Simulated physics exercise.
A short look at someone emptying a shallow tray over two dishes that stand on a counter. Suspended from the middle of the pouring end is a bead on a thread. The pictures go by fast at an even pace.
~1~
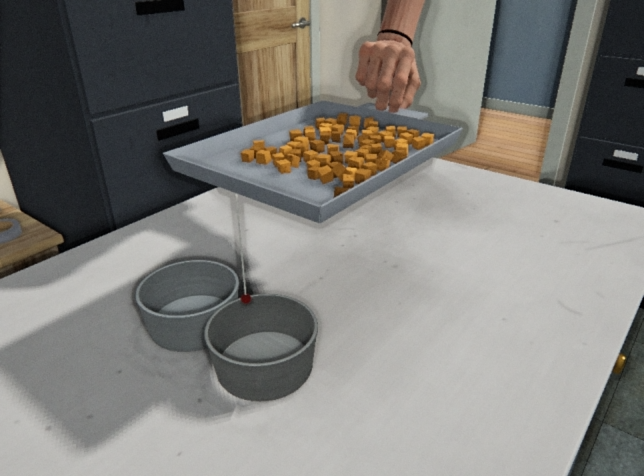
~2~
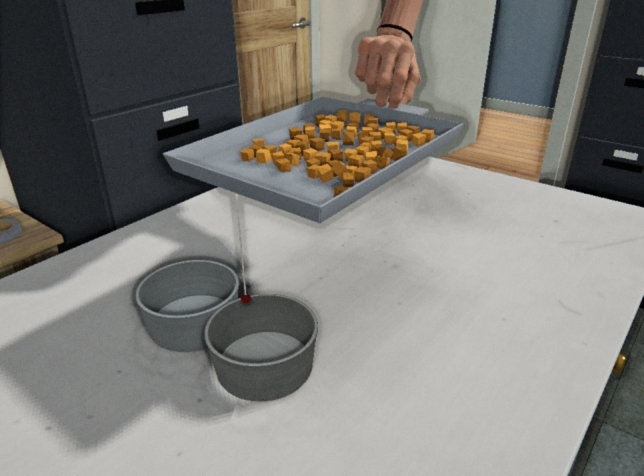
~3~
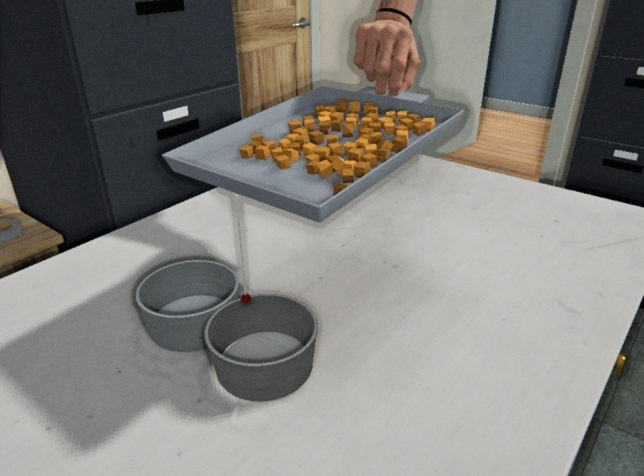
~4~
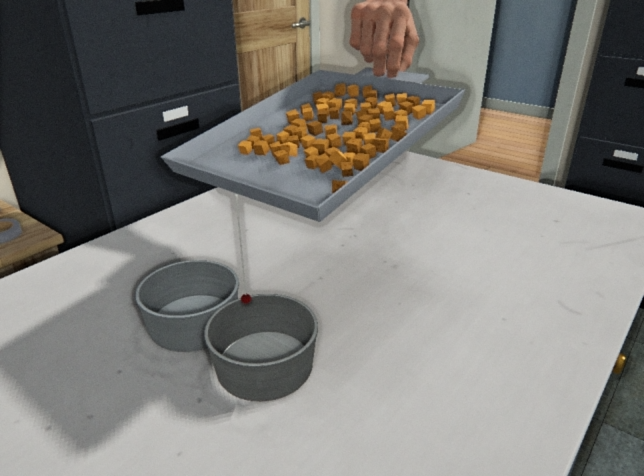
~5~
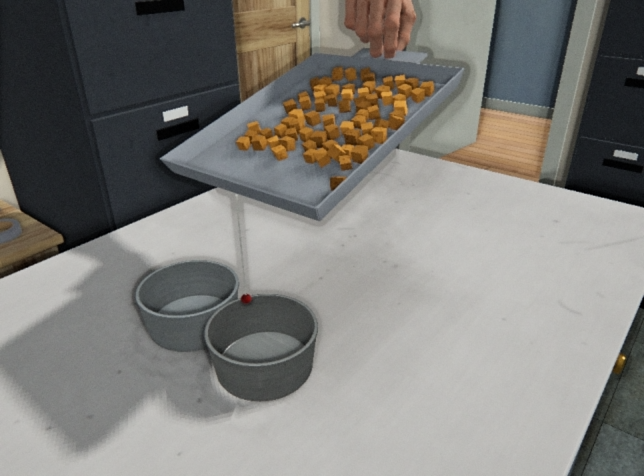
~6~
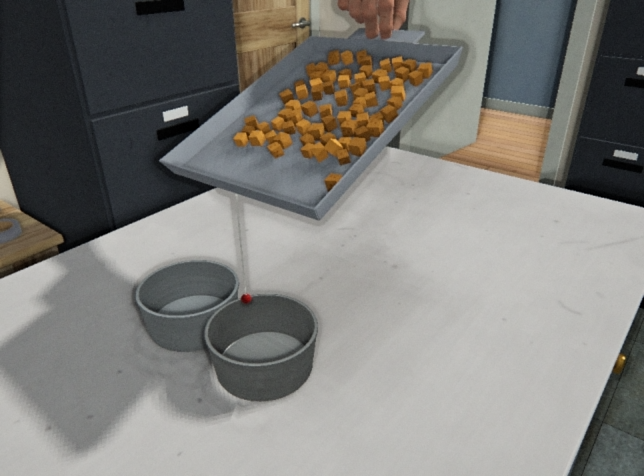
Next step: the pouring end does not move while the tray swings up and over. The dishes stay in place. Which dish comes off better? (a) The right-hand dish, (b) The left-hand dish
b.
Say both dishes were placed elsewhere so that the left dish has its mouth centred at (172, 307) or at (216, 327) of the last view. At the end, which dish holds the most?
In the first try it's the left-side dish, and in the second it's the left-side dish.
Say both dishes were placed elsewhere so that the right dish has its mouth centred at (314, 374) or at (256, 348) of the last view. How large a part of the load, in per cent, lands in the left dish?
First 30 per cent, second 60 per cent.
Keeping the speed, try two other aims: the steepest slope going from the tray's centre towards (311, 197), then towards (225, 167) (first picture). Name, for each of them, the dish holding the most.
First: The dish at right. Second: The dish at left.
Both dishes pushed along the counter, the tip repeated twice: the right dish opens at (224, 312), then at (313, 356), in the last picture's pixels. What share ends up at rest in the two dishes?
Estimates in order: 50 percent, 30 percent.
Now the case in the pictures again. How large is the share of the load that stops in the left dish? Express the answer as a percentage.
About 40 %.
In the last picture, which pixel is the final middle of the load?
Once it all stops, the middle lies near (186, 352).
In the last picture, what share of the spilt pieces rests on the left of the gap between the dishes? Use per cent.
Close to 90 per cent.
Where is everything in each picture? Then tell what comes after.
In the first picture, corners of the pouring end (171, 153) and (320, 203), level; middle of the load (333, 151), croutons; left dish (150, 325); right dish (223, 372); bead on its thread (246, 299).
In the second picture, corners of the pouring end (171, 153) and (319, 203), level; middle of the load (333, 149).
In the third picture, corners of the pouring end (170, 154) and (318, 202), tipped barely, level across its low end; middle of the load (333, 142).
In the fourth picture, corners of the pouring end (169, 155) and (317, 202), tipped a little, level across its low end; middle of the load (331, 132).
In the fifth picture, corners of the pouring end (168, 157) and (315, 203), tipped clearly, level across its low end; middle of the load (344, 107).
In the sixth picture, corners of the pouring end (167, 158) and (314, 203), tipped clearly, level across its low end; middle of the load (341, 98), about a tenth on the move; left dish (150, 325); right dish (223, 372).
Just after the last frame, tray tipped steeply; almost all on the tray; about a tenth in the air.
A moment on, tray tipped right over; the larger part on the tray; just a few in the right dish; about a tenth in the left dish; about a tenth outside both; about a tenth in the air.
Further on, tray tipped past a quarter turn; about a tenth in the right dish; roughly a third in the left dish; roughly half outside both.
When it is over, tray tipped past a quarter turn; about a tenth in the right dish; roughly a third in the left dish; roughly half outside both.
